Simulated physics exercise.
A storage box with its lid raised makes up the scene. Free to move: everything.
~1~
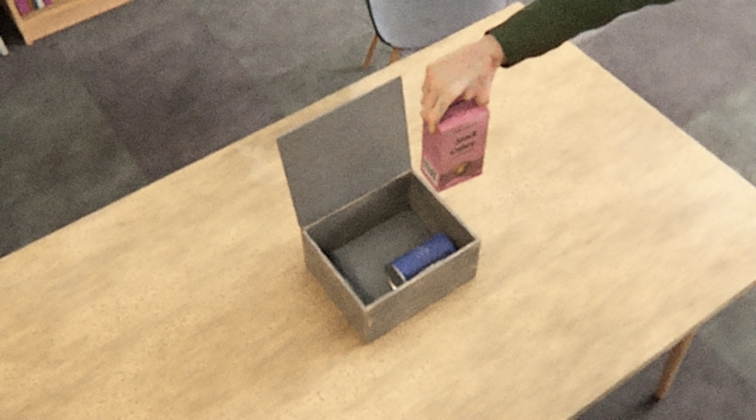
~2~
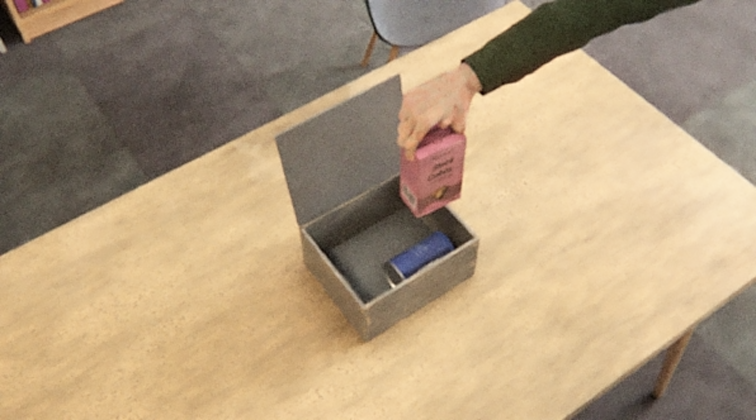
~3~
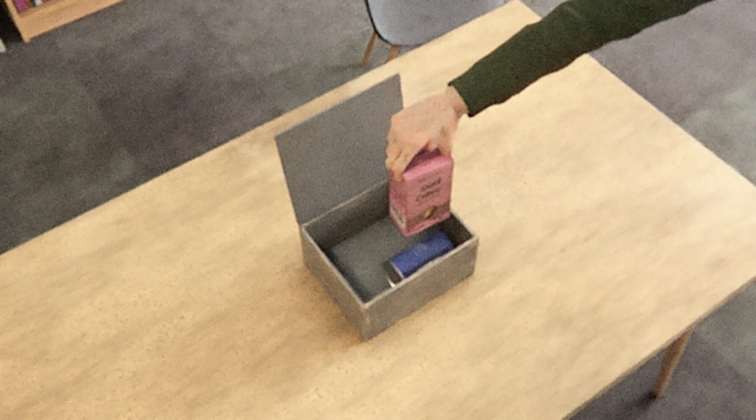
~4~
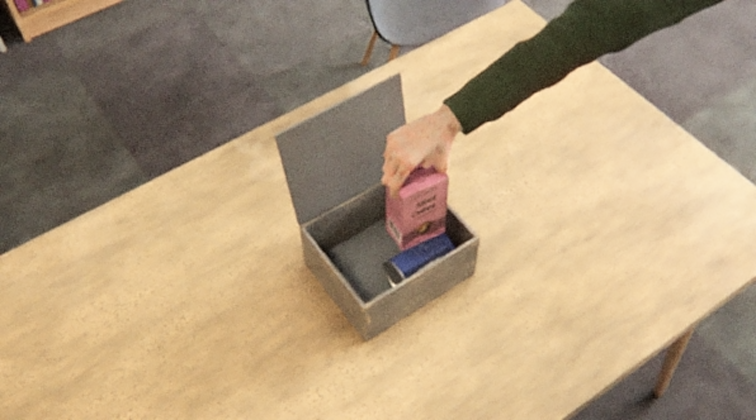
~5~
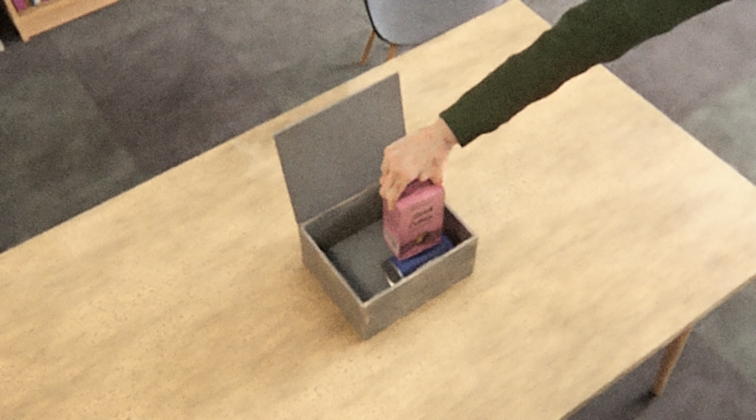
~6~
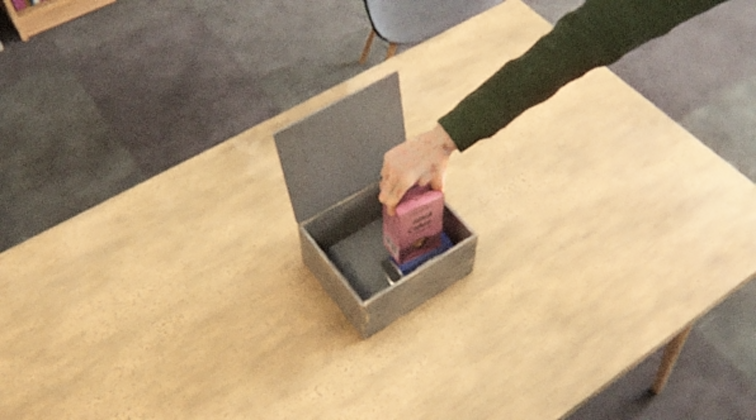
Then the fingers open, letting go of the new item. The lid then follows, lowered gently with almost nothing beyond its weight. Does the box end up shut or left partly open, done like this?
It ends up partly open.
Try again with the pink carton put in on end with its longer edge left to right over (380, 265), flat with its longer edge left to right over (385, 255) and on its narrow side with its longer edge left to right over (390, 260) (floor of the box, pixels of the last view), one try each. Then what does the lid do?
First try: A gap remains; second try: No gap; third try: No gap.
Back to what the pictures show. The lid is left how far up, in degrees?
The lid sits around 85° above the rim.
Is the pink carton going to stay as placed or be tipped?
At the finish it goes crooked.
Then, 0.30 s past the last view, pink carton rocked 35° from its first pose near (403, 214).
Then, 0.50 s past the last view, pink carton rocked 55° from its first pose near (395, 209).
Finally, lid 83° above the rim; down or leaning hard in the box, pink carton; blue tin still in place. Final places as the last picture's camera would see them, pink carton near (396, 209).
